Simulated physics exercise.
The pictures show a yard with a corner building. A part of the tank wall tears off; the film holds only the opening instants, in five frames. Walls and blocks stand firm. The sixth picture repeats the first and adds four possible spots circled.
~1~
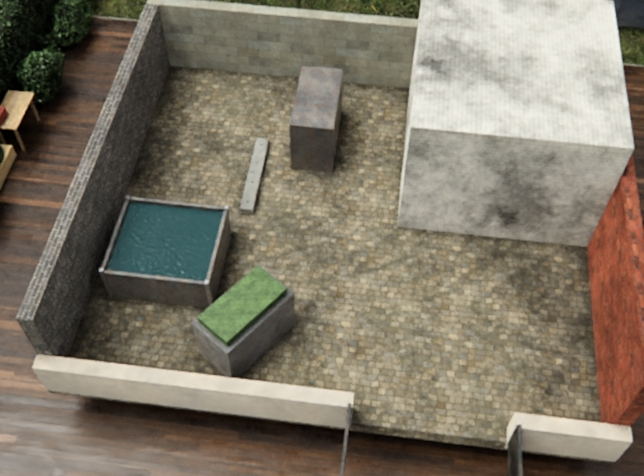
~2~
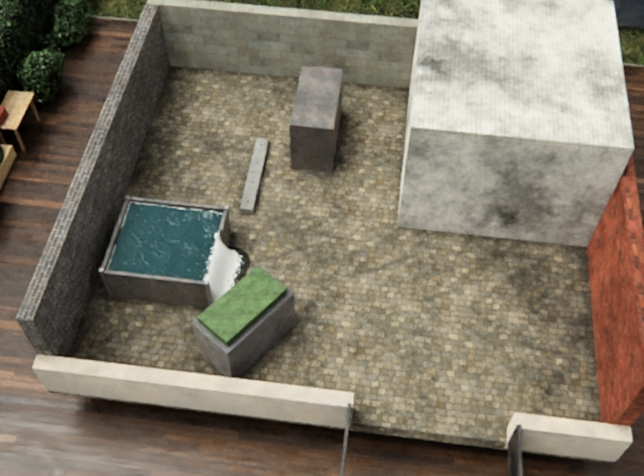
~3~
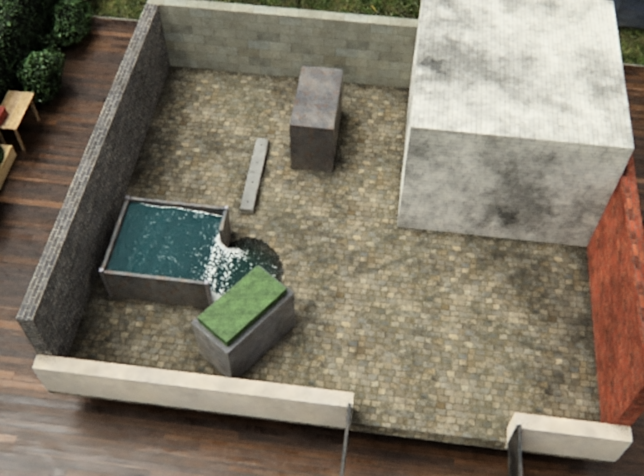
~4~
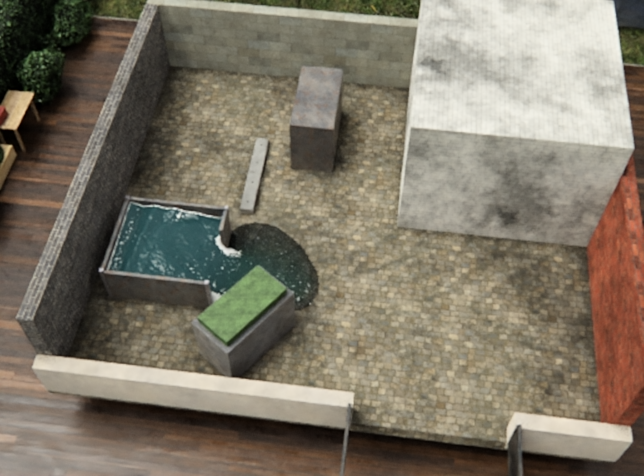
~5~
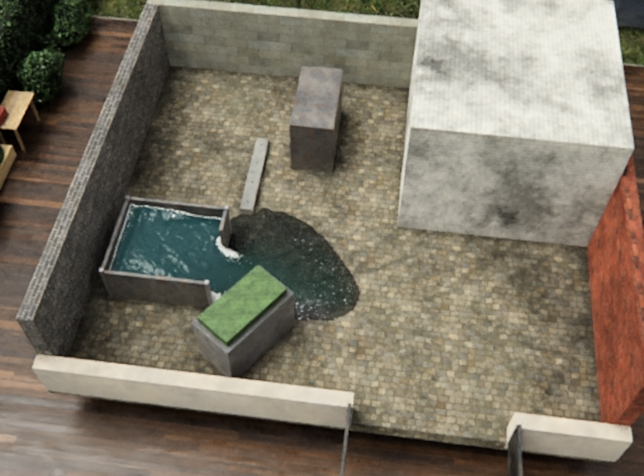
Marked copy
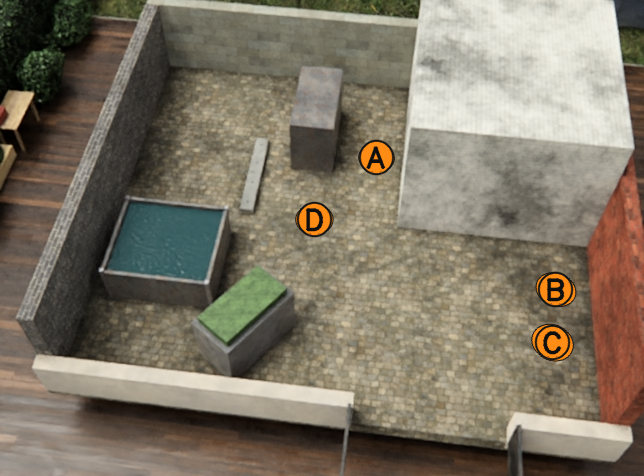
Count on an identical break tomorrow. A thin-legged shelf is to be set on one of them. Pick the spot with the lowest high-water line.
Take D.
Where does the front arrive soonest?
It is D.
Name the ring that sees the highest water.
That is ring B.
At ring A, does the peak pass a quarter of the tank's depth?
No, it does not.
On the marked copy, A at (376, 157); B at (555, 289); C at (552, 342); D at (314, 219).
Choosing A, the water peaks at about 15 % of the depth that stood in the tank.
Choosing B, the water peaks at about 25 % of the depth that stood in the tank.
Choosing C, the water peaks at about 17 % of the depth that stood in the tank.
Choosing D, the water peaks at about 8 % of the depth that stood in the tank.
